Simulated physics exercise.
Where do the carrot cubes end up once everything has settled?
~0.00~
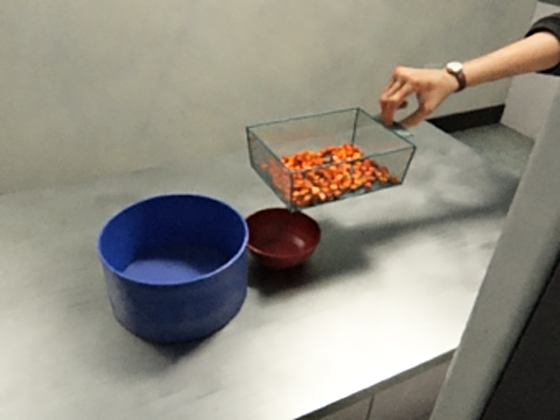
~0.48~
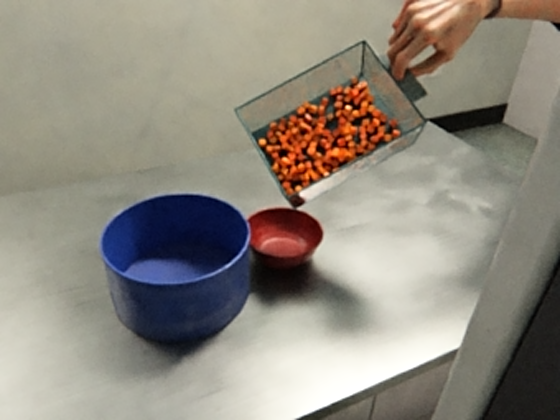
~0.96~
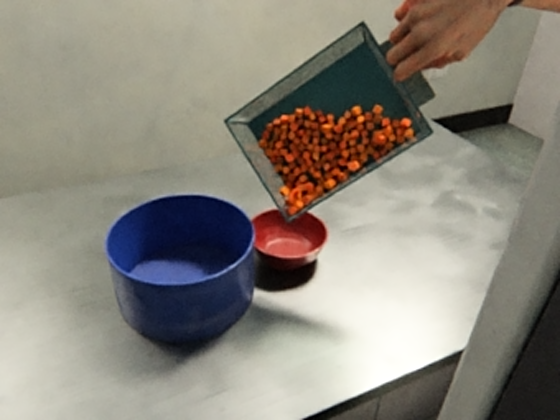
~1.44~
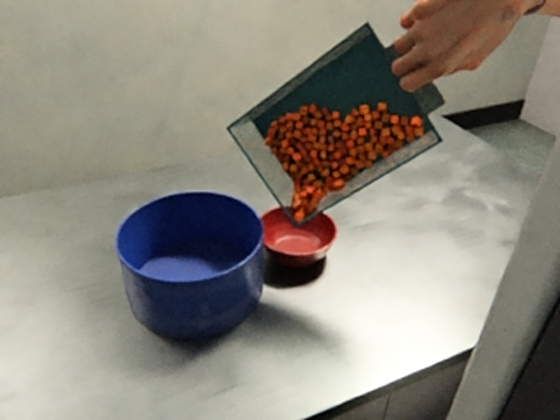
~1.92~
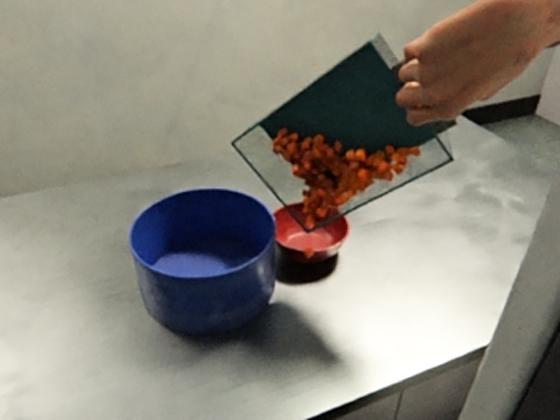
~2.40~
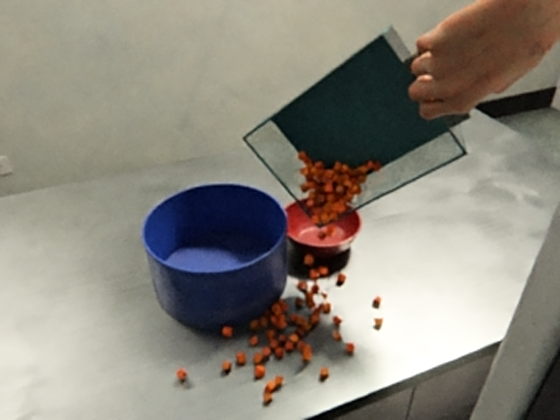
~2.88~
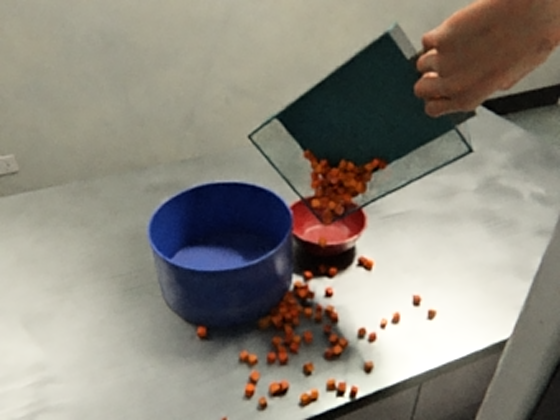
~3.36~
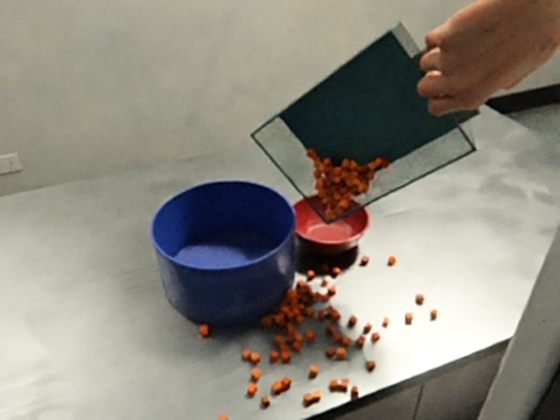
They are split between the table, where many lie scattered in front of the pot and bowl, and the tilted box, which still holds a large clump. Neither the red bowl nor the blue pot ends up with a notable share.
